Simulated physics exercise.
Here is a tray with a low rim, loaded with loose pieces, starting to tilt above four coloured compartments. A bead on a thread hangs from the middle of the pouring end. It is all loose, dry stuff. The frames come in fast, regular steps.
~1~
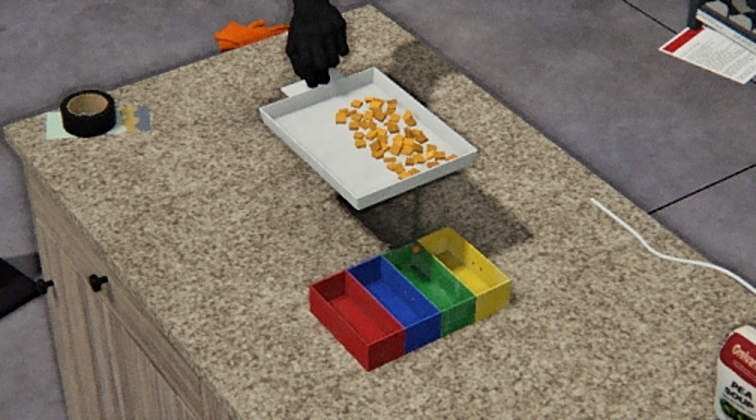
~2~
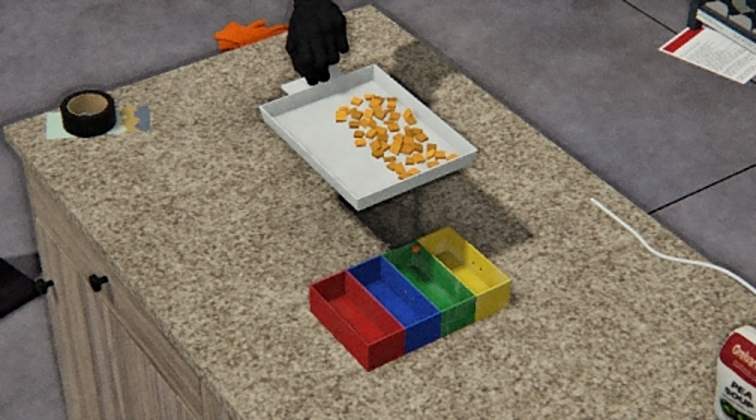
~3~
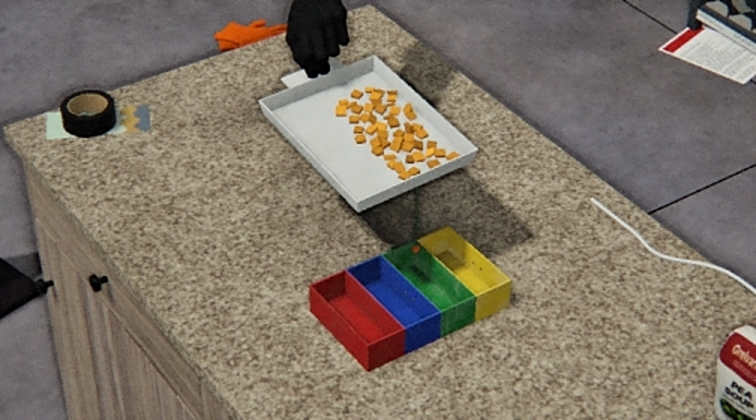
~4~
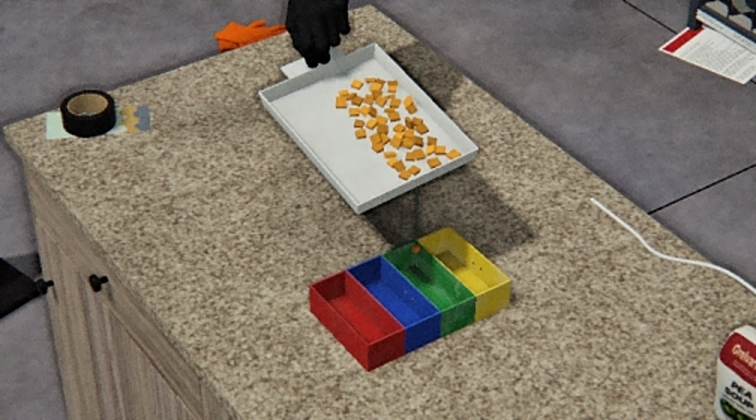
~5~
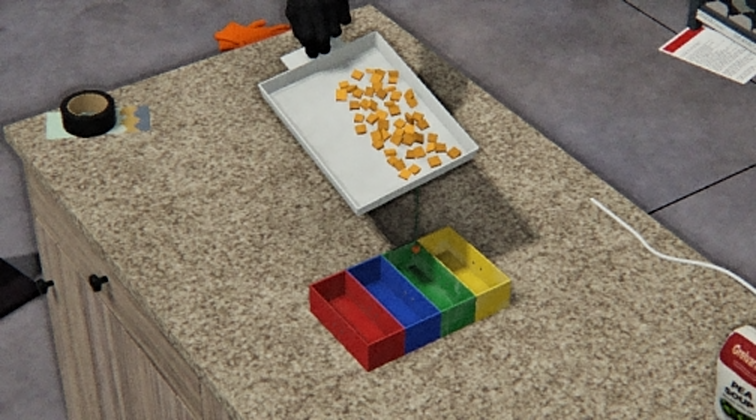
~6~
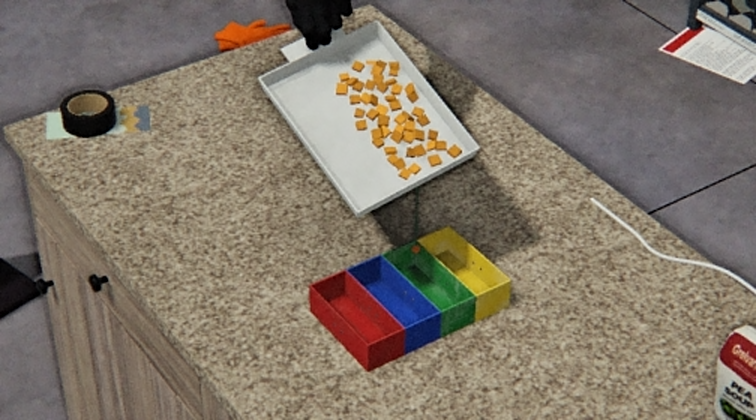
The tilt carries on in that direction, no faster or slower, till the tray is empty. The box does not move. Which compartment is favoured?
Fullest: The blue cell.
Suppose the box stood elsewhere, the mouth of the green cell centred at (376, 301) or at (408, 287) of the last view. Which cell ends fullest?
The first try: Green. The second: The cell in blue.
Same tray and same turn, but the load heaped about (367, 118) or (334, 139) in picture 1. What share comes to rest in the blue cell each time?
Roughly 50 per cent, and 60 per cent.
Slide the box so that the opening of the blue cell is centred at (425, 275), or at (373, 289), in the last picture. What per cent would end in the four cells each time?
Near 80 % and 100 %.
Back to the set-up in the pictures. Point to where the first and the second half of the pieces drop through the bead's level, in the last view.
At about (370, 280), then at (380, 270).
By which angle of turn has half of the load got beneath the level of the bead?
Near 115 degrees.
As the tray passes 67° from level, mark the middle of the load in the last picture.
Close to (386, 179).
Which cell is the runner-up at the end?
Next in line is the red one.
Soon, tray tipped steeply; all on the tray.
A while on, tray tipped past a quarter turn; about a third on the tray; about a quarter in the blue cell; a small part in the red cell; a small part falling or outside the box.
Towards the end, tray tipped past a quarter turn; about two thirds in the blue cell; about a quarter in the red cell; a small part in the green cell.
Finally, tray tipped past a quarter turn; about two thirds in the blue cell; about a quarter in the red cell; a small part in the green cell; none in the yellow cell.
